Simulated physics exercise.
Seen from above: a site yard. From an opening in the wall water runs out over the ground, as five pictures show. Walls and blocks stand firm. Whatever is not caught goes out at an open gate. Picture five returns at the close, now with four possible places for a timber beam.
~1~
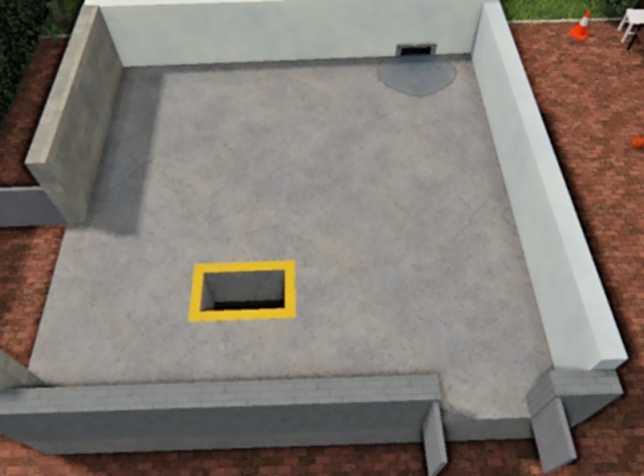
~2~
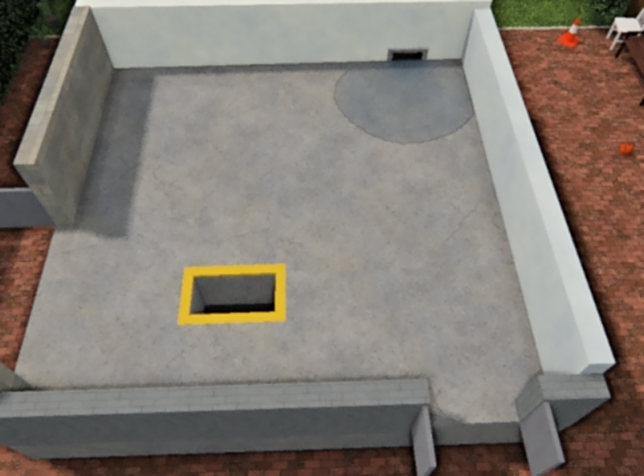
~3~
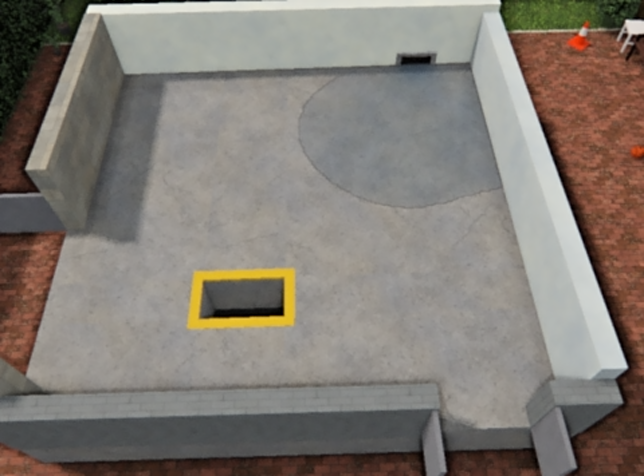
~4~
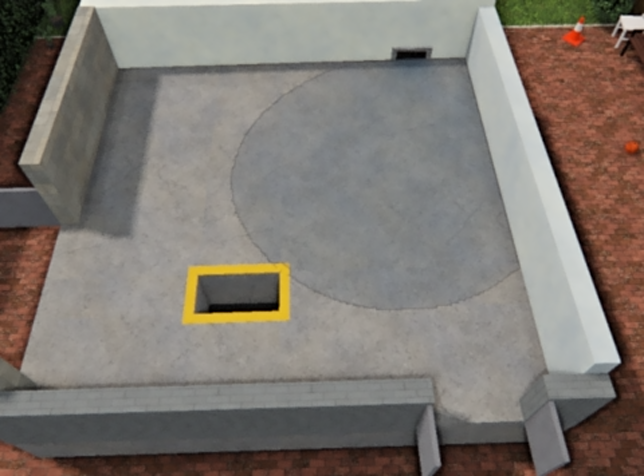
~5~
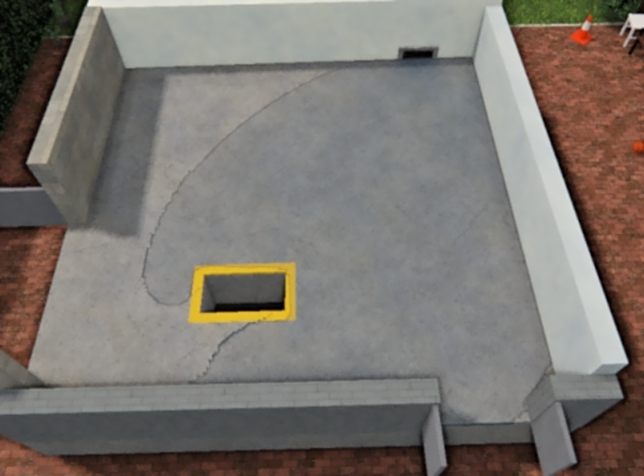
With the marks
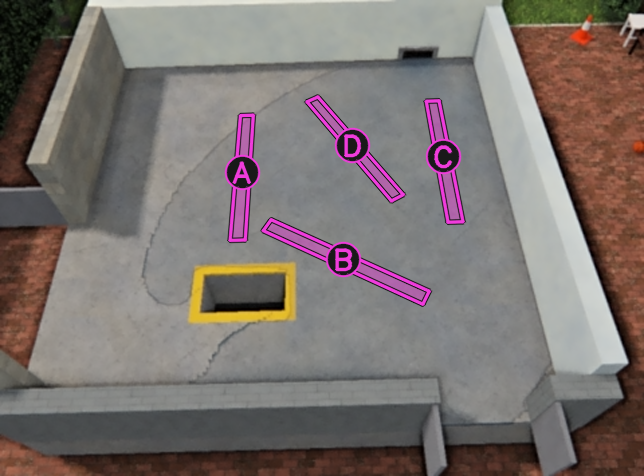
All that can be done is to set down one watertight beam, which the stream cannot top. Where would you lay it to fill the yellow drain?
Take A.
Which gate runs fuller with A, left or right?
The left gate.
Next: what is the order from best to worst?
The order is A, C, B, D.
On the marked copy, A from (237, 240) to (246, 115); B from (267, 225) to (426, 297); C from (455, 222) to (432, 101); D from (312, 99) to (397, 197).
If A is chosen, about 41 % of the stream runs into the yellow drain, about 59 % out by the gates.
If B is chosen, about 8 % of the stream runs into the yellow drain, about 92 % out by the gates.
If C is chosen, about 28 % of the stream runs into the yellow drain, about 72 % out by the gates.
If D is chosen, about 3 % of the stream runs into the yellow drain, about 97 % out by the gates.
